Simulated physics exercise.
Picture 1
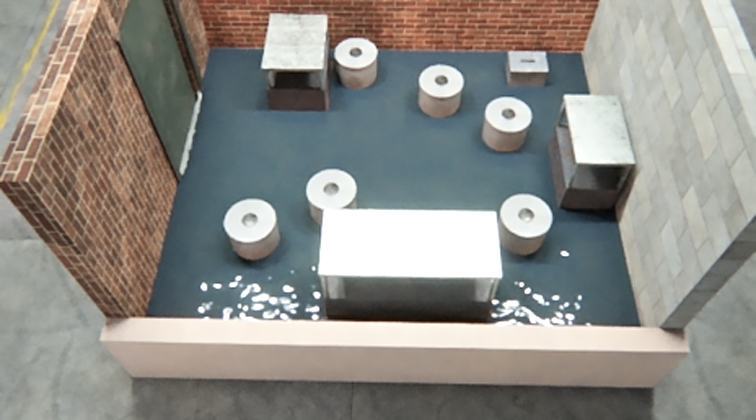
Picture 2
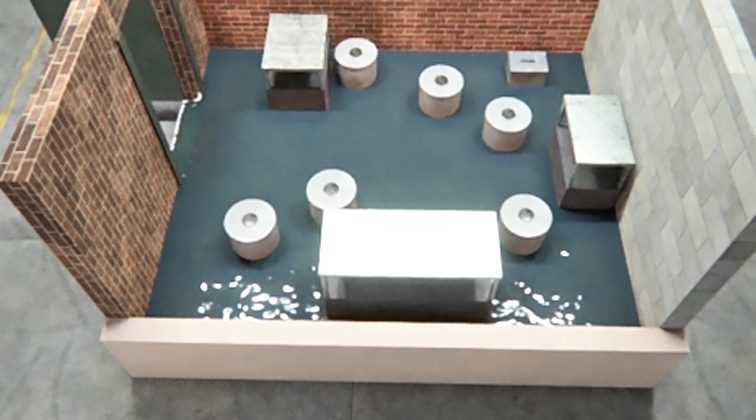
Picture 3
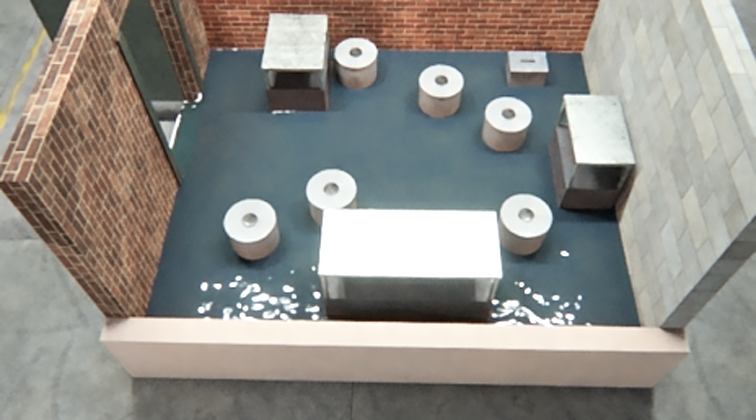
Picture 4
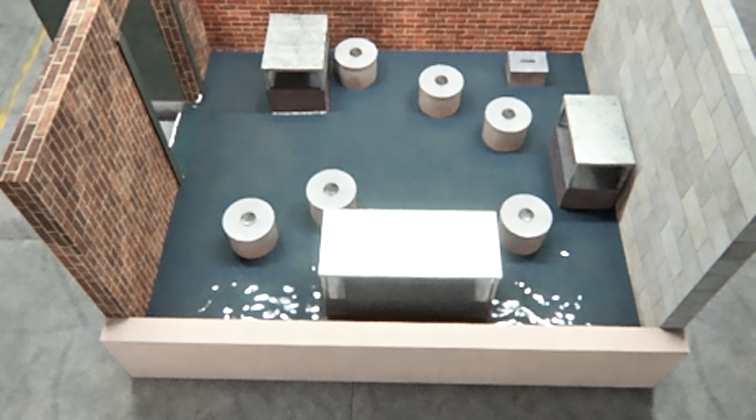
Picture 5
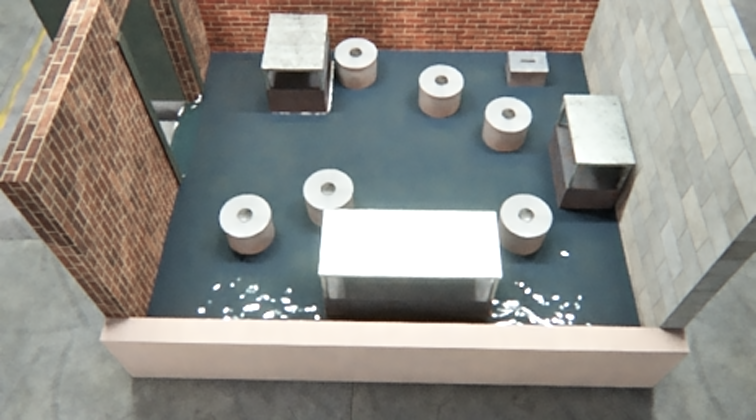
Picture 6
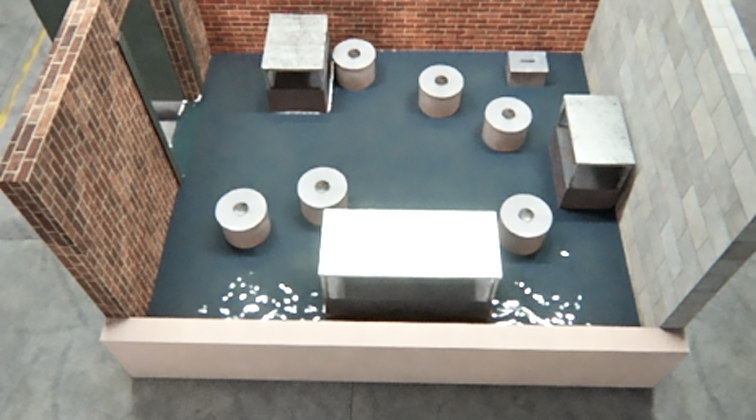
Water ripples through a walled room as the round tubs on the left drift slightly.
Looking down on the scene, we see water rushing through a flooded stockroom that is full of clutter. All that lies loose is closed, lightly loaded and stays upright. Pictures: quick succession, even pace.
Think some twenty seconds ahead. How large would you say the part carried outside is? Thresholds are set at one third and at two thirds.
A third to two thirds.
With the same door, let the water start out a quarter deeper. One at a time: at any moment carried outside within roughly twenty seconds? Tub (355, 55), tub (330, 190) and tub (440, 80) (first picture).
Object by object: Trapped; carried off; carried off.
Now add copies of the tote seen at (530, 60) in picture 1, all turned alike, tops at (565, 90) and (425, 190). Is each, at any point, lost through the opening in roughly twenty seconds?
Well, the first one never leaves, but the second one leaves.
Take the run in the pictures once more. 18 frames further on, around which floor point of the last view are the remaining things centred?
Mean floor position: Approx. (418, 131) px, last view.
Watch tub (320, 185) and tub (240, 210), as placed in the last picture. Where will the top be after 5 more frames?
Near (279, 178) and (213, 180).
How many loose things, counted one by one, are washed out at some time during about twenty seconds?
I make it 3.
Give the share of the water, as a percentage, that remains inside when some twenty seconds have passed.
I make it 44 percent.
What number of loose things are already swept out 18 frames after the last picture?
That gives 2.
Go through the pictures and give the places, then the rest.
A tub at (250, 220), afloat; a tub at (331, 189), afloat; 0 of 7 have shifted, in the first frame.
A tub at (250, 220) floats; a tub at (331, 189), afloat; 0 of 7 have shifted, in the second frame.
A tub at (250, 220), afloat; a tub at (331, 189), afloat; 0 of 7 have shifted, in the third frame.
A tub at (248, 219), afloat; a tub at (331, 189), afloat; 0 of 7 have shifted, in the fourth frame.
A tub at (245, 215) floats, close to its start; a tub at (328, 189) floats, close to its start; 1 of 7 have shifted, in the fifth frame.
A tub at (241, 209) floats, close to its start; a tub at (322, 187) floats, close to its start; 2 of 7 have shifted, in the sixth frame.
A moment on, 0 of 7 are out; 7 afloat.
Next, 2 of 7 are out; 5 afloat.
Later, 3 of 7 are out; 4 afloat.
In the end, 3 of 7 are out; 4 afloat.
